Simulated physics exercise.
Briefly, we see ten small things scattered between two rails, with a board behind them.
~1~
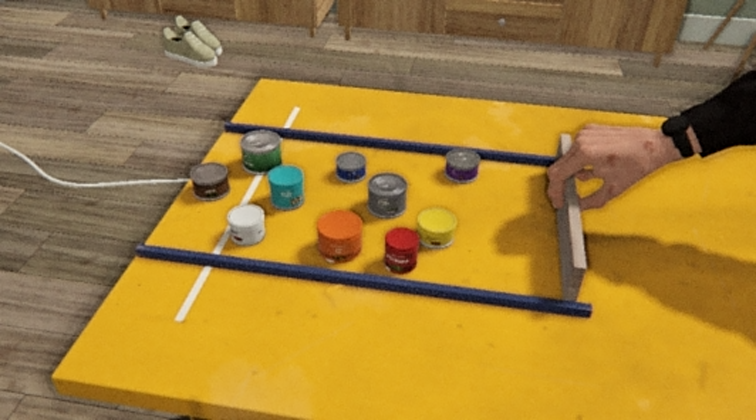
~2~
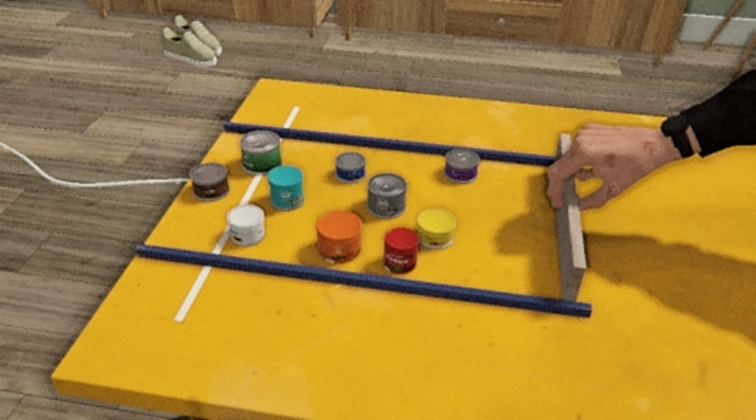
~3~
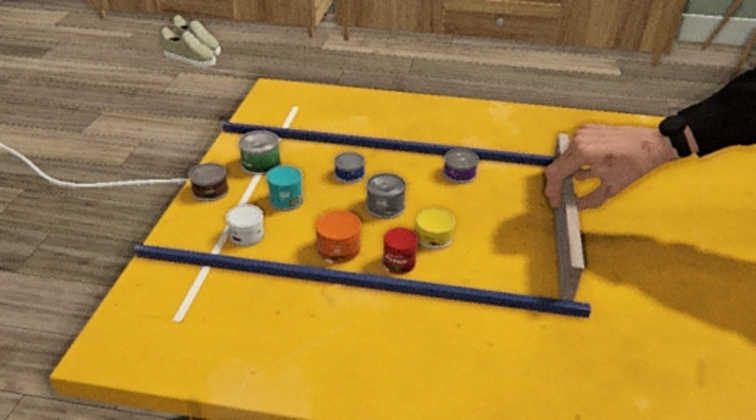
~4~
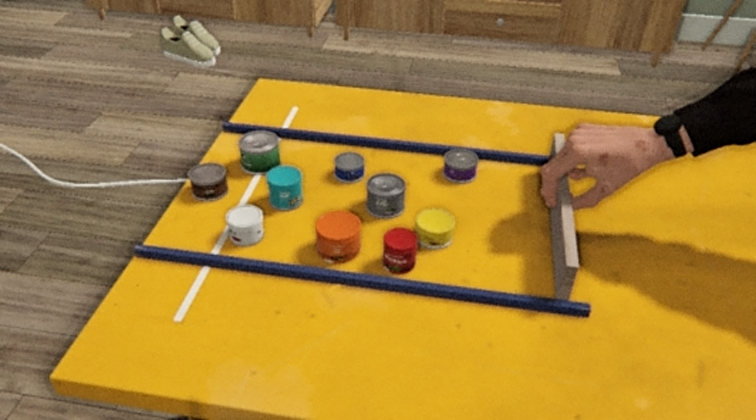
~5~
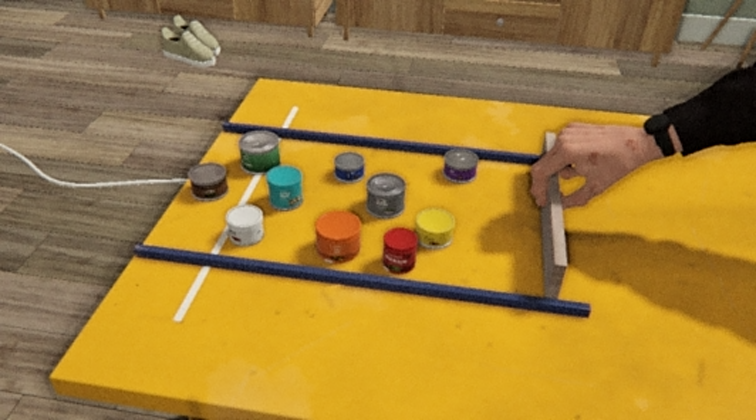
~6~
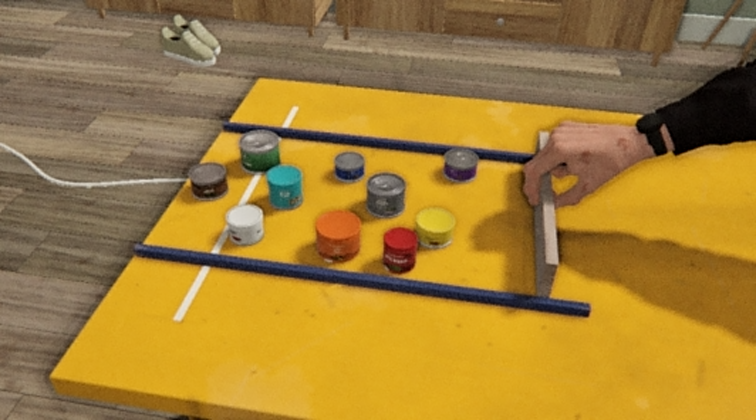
On a yellow table, a hand slides a board slightly left toward ten still tins.
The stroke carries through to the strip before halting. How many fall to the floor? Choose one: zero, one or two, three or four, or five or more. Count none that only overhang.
One or two.
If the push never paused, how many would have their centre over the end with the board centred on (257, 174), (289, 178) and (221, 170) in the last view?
Result per place: 2; 0; 5.
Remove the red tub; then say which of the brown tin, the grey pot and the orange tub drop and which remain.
Brown tin down, grey pot still up, orange tub still up.
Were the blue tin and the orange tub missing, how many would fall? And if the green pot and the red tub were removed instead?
In the first try 1, in the other 1.
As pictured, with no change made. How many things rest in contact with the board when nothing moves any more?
Contact count: 5.
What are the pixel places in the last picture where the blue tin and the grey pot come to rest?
In the last picture the blue tin sits at (248, 160) while the grey pot sits at (231, 178).
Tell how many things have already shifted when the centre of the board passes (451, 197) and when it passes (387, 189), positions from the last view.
First position 2; second position 5.
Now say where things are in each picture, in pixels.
The first picture shows brown tin (210, 182); green pot (261, 153); white tin (247, 226); board (567, 210); tape (251, 192).
The second picture shows green pot (261, 153); board (567, 210).
The third picture shows white tin (246, 226); orange tub (338, 237).
The fourth picture shows brown tin (209, 182); yellow tin (435, 229).
The fifth picture shows green pot (260, 153); purple tin (461, 166).
The sixth picture shows brown tin (209, 181); green pot (260, 153); white tin (246, 225); board (544, 207); tape (249, 191).
Early on, none off yet; brown tin at rest near (209, 181); green pot at rest near (260, 153); white tin at rest near (246, 225).
A while later, none off yet; brown tin at rest near (209, 181); green pot at rest near (260, 153); white tin moving near (240, 224).
Finally, the number that fall off is one or two; lost, white tin and brown tin.
